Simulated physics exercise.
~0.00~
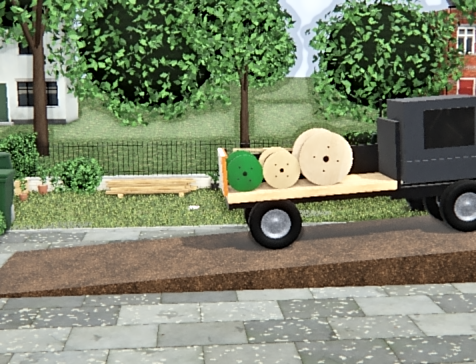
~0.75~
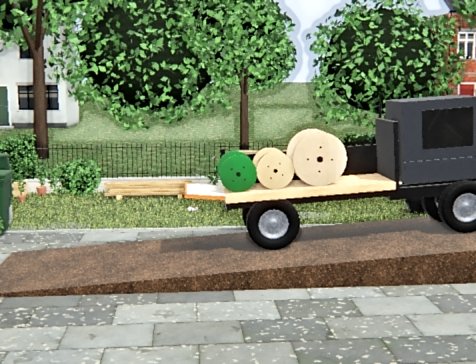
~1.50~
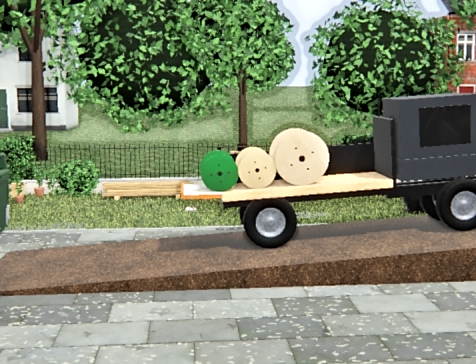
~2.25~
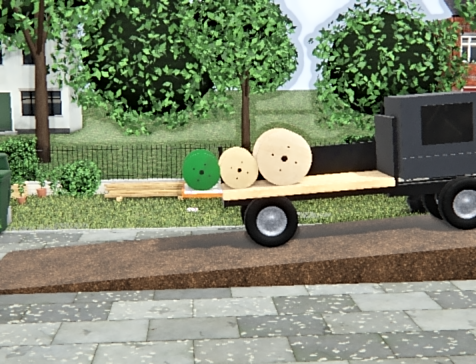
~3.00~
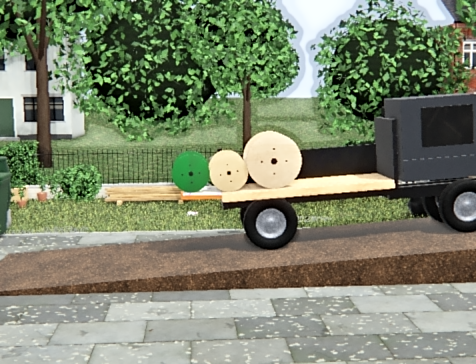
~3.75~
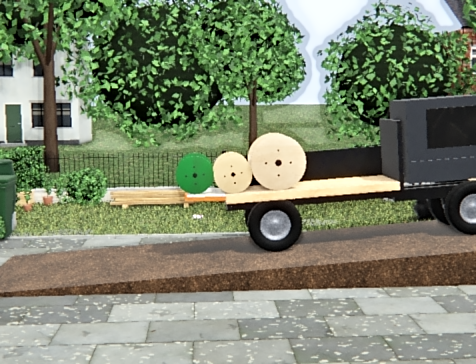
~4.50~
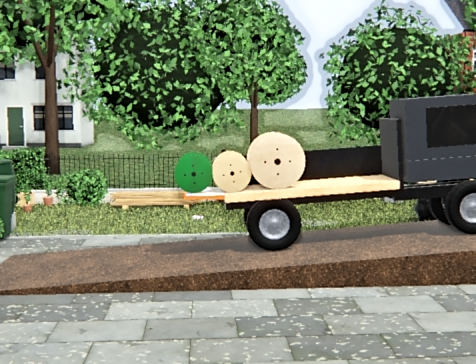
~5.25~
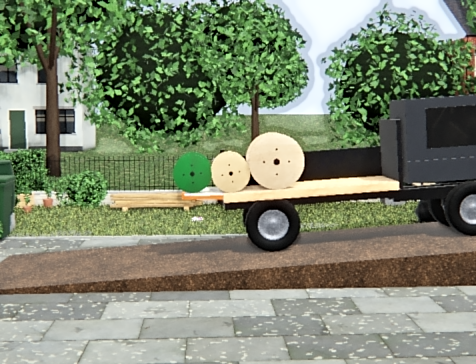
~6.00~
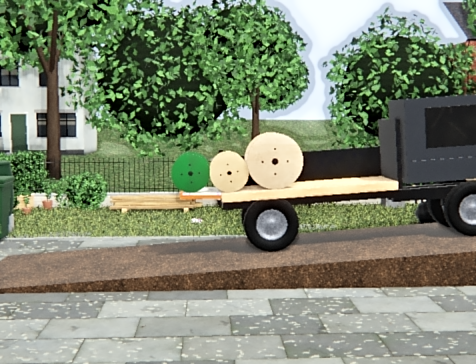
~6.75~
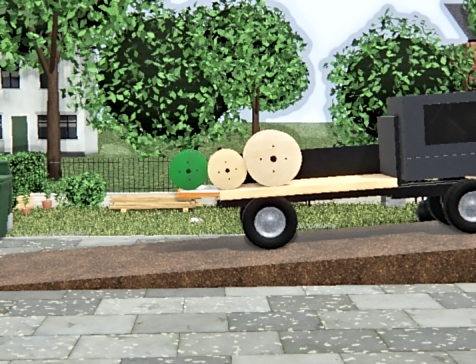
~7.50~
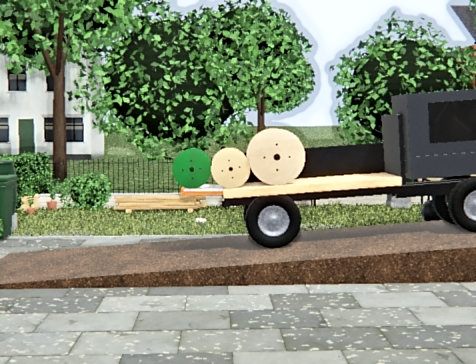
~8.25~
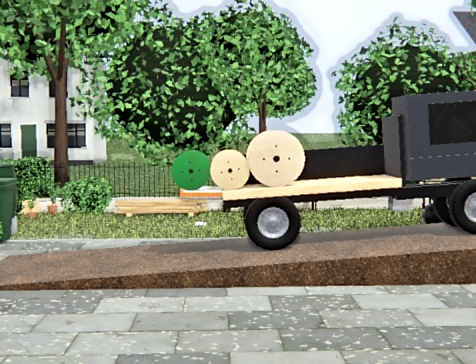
On a paved street beside a grassy yard with trees, a hedge and houses, a dark pick-up stands on a brown slope, its open side facing us. Three cable reels, a green one and two pale ones, rest against the raised tailgate at the left end of its wooden bed. The tailgate swings down to the left until it lies nearly flat. The reels then roll left together, with the green one leading onto the lowered gate. They slow and stop, and the green reel ends resting on the tailgate while the view drifts slightly sideways.
